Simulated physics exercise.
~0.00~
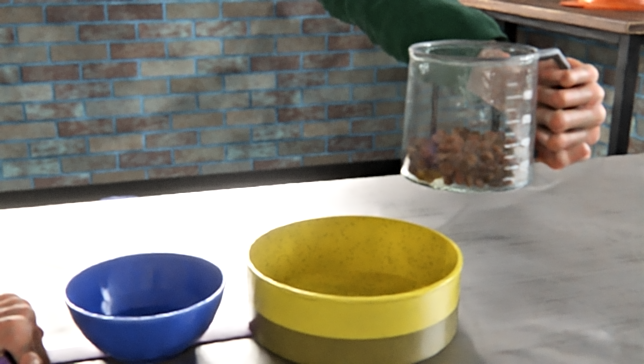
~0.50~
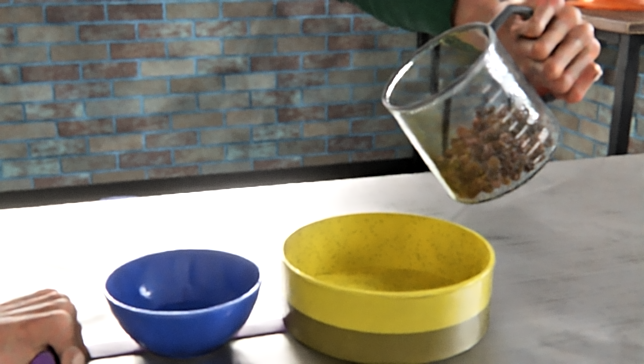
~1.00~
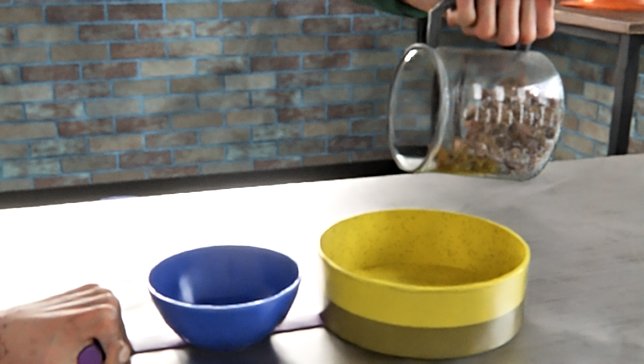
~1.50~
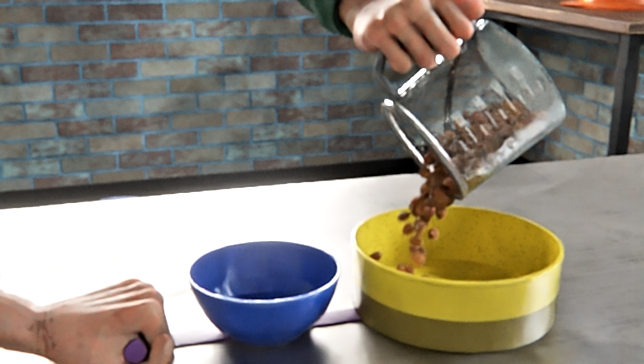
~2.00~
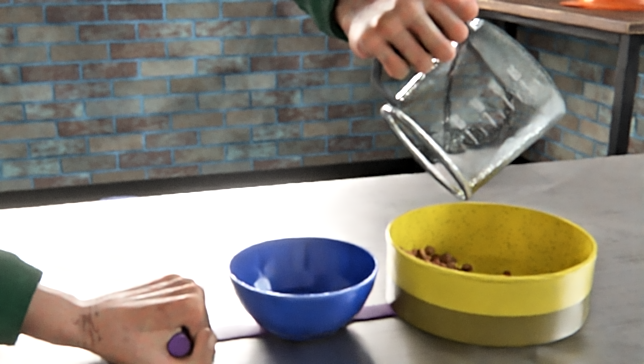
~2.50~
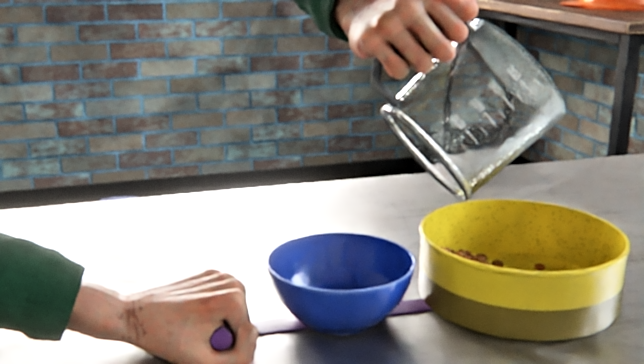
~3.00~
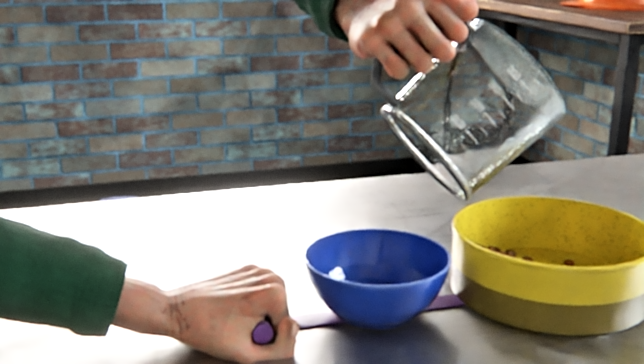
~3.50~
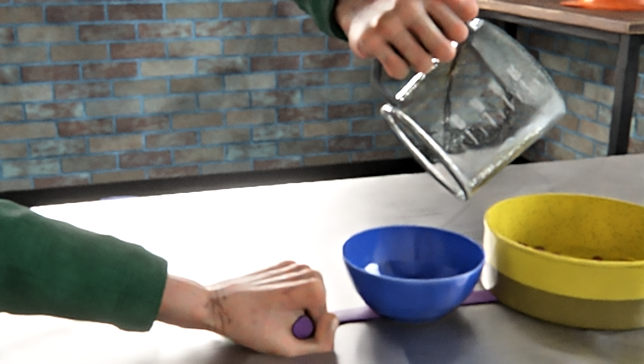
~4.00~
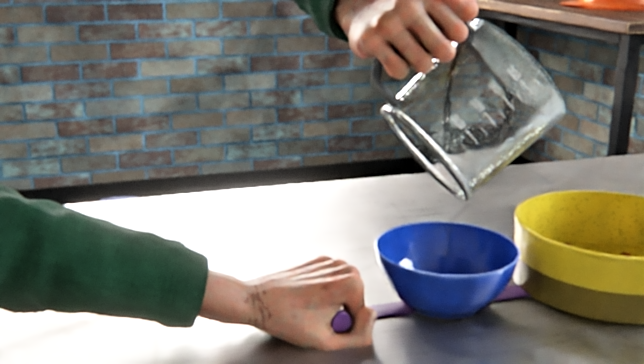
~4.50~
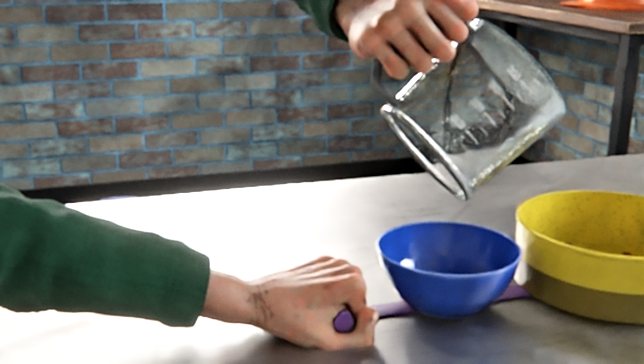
A person in green sleeves tipped a glass jug and poured brown kibble into a yellow pot while their other hand slid the pot and a blue bowl rightward, stopping with the emptied jug still tilted above the empty bowl.
